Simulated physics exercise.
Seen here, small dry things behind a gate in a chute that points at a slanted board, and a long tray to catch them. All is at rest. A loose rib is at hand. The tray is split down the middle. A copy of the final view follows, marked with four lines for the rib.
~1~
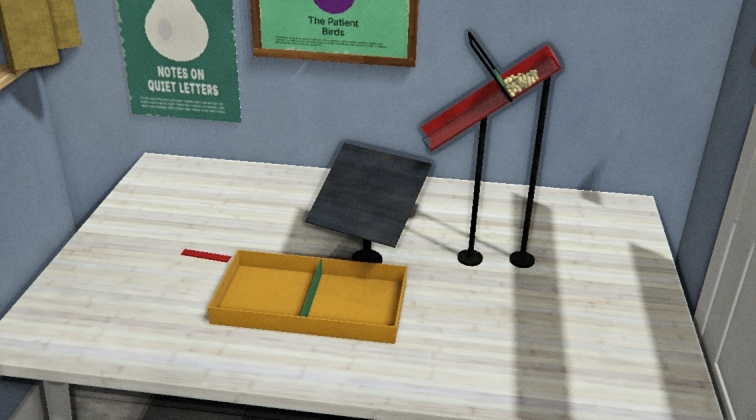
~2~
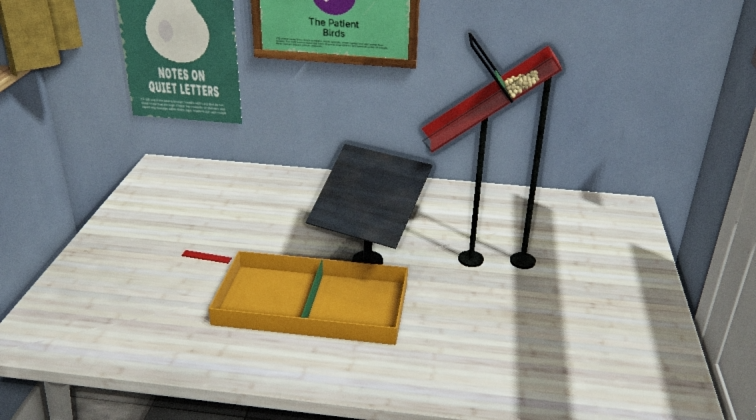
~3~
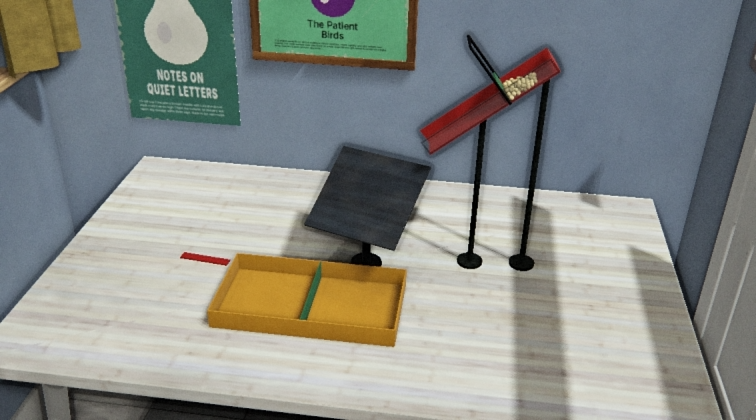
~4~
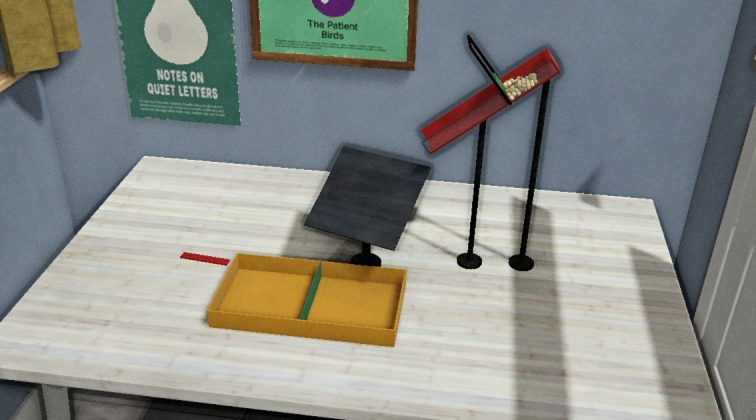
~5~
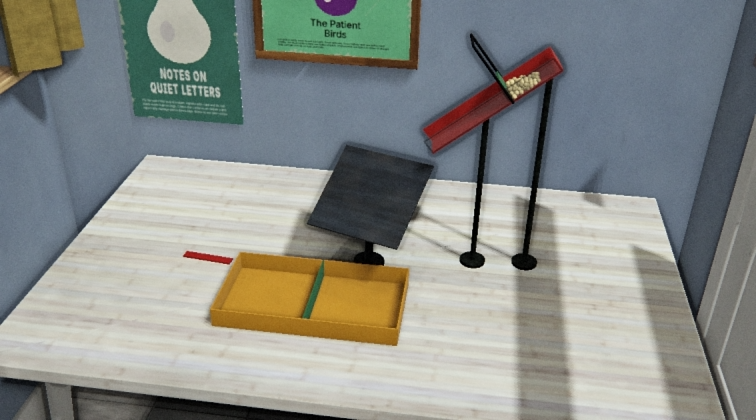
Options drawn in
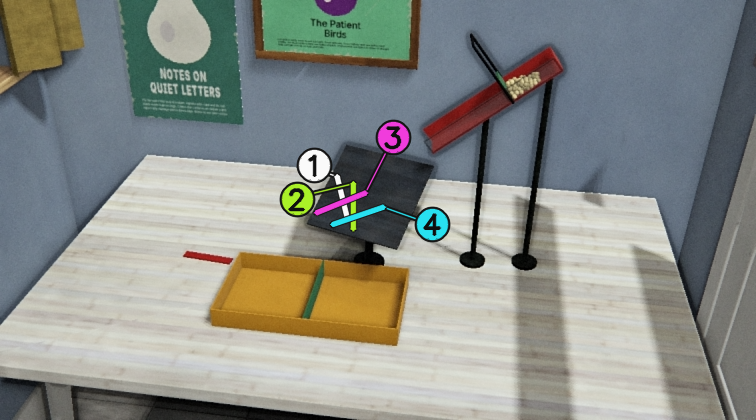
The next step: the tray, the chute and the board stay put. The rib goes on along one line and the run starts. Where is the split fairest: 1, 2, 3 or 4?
Best: 3.
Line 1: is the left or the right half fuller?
More lands on the right.
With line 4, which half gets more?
More lands on the left.
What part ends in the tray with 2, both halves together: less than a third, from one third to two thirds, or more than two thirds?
More than two thirds.
On the marked copy, line 1 from (337, 176) to (347, 218); line 2 from (353, 183) to (353, 228); line 3 from (365, 193) to (316, 212); line 4 from (383, 207) to (332, 224).
For line 1, of what is caught, a small part in the left half, nearly all in the right.
For line 2, of what is caught, none in the left half, all in the right.
For line 3, of what is caught, about half in the left half, about half in the right.
For line 4, of what is caught, nearly all in the left half, a stray few in the right.
